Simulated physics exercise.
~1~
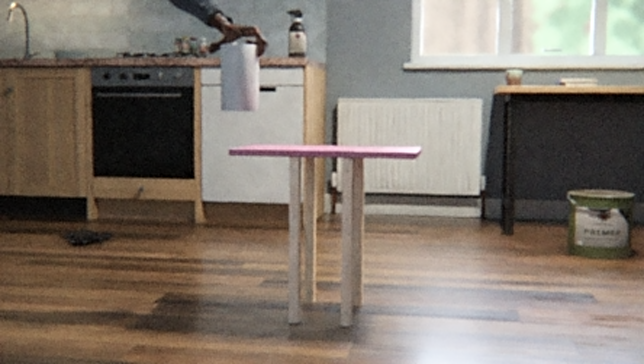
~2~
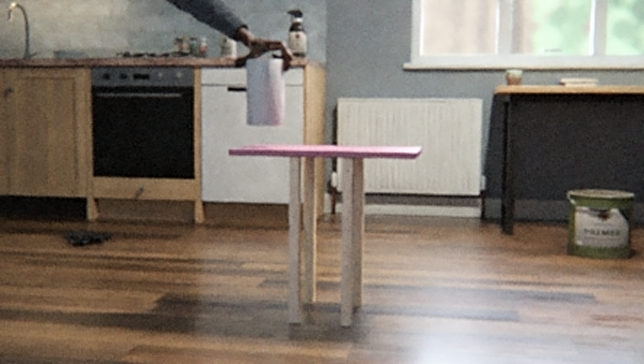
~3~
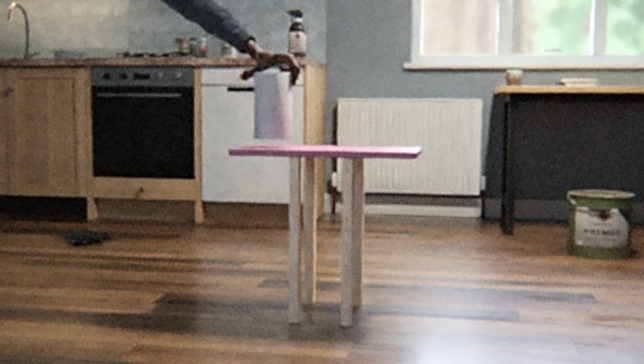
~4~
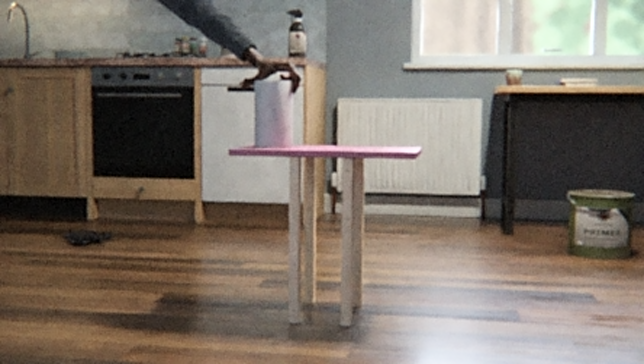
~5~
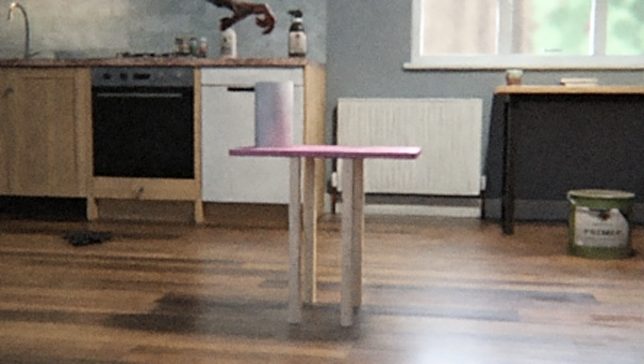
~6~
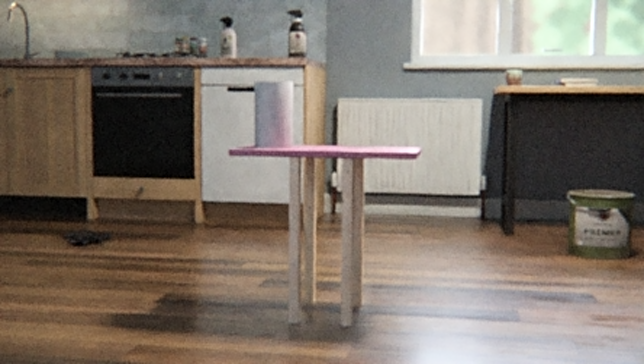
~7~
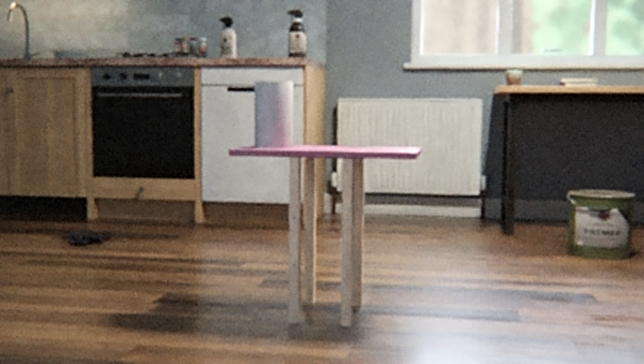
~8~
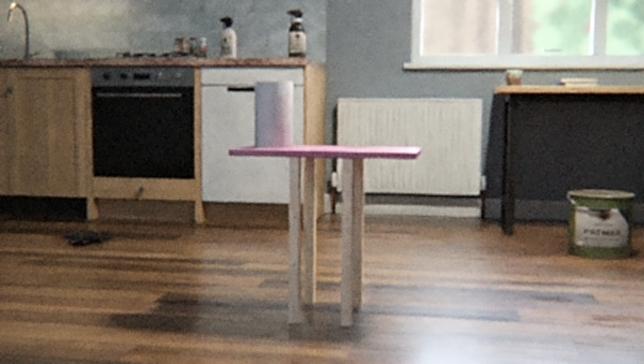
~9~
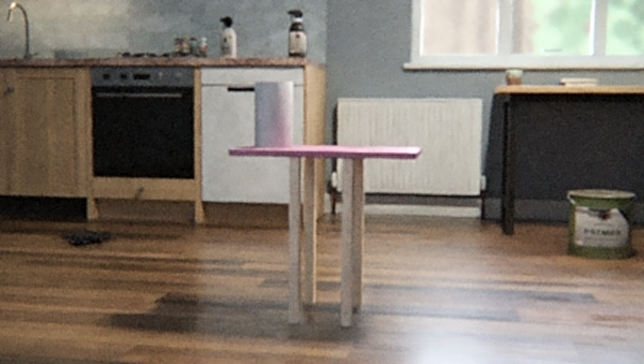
A hand lowers a pale roll onto the pink table's left end, and both stay upright.
